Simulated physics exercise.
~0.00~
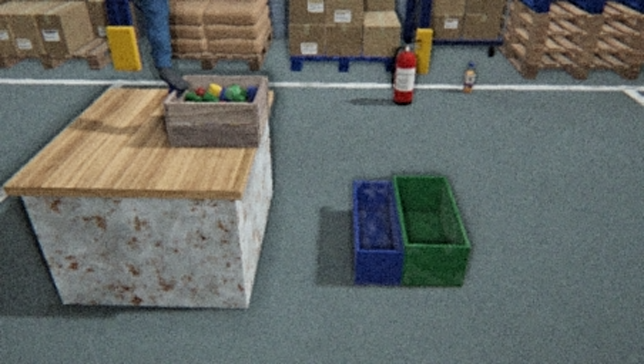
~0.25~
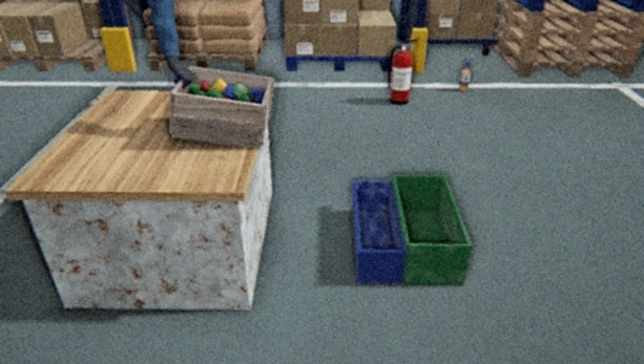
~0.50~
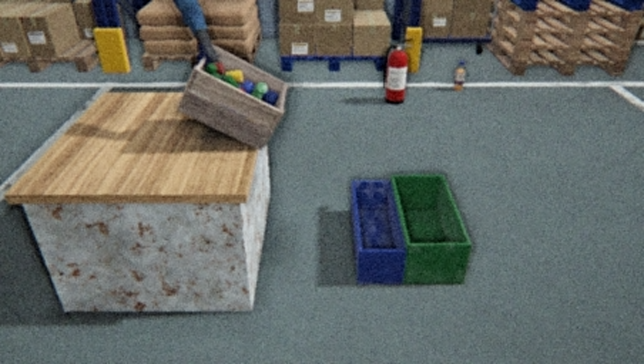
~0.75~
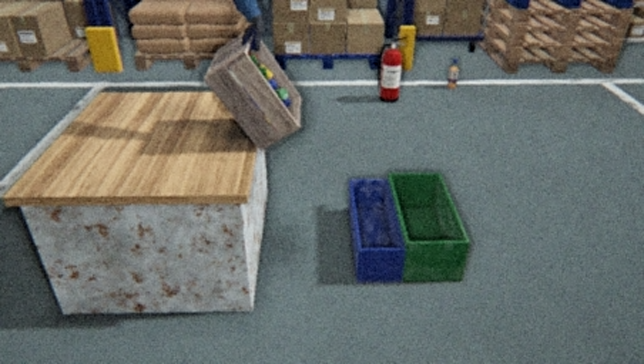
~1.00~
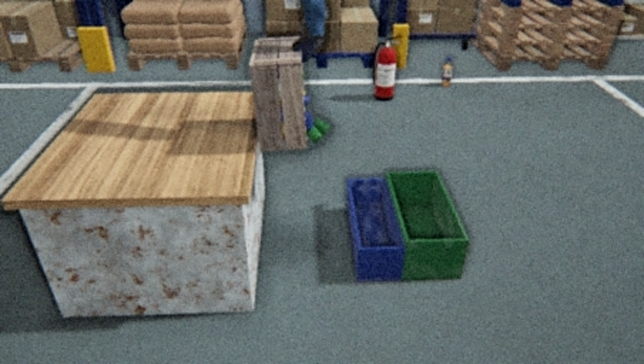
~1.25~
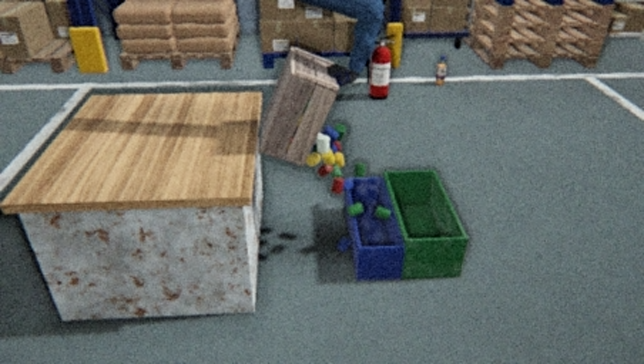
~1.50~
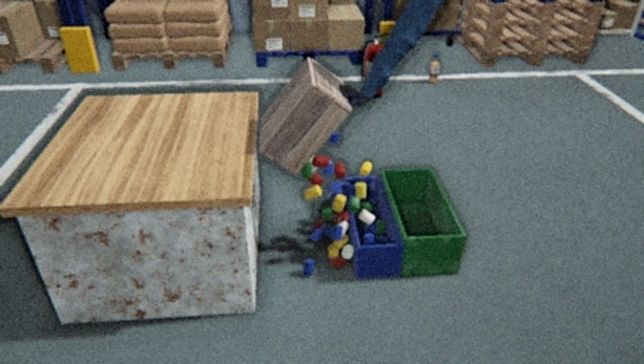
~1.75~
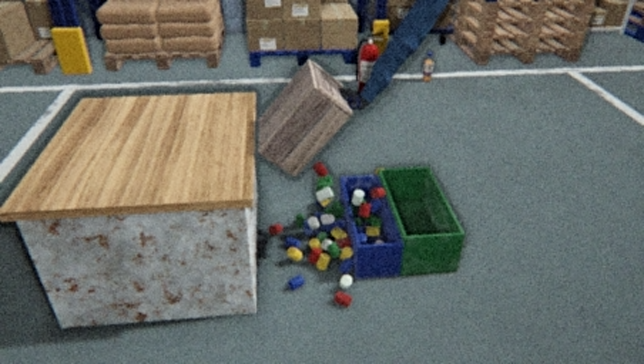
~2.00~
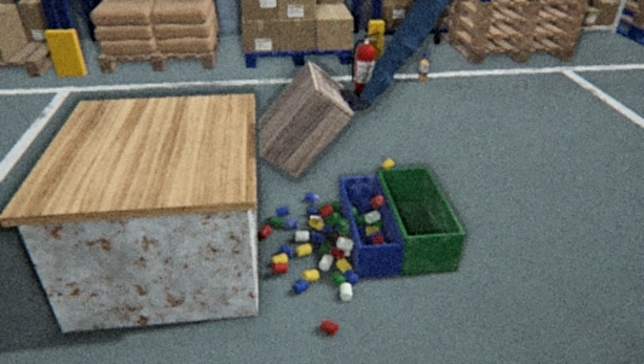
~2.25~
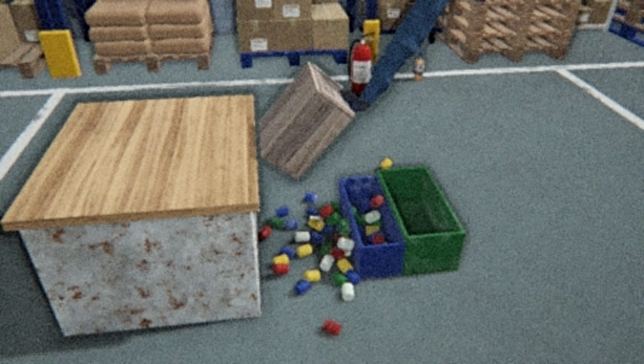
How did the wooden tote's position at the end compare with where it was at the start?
At the start the wooden tote sat upright on the far right corner of the bench top. By the end it was farther right, just past the bench's edge, tipped well over with the blue arm still at it.
A wooden tote full of small colourful jars was tipped over the right edge of a bench by a blue arm, spilling them toward two boxes. Some landed in the blue trough, but most ended up scattered on the floor before it, leaving the tote tilted.
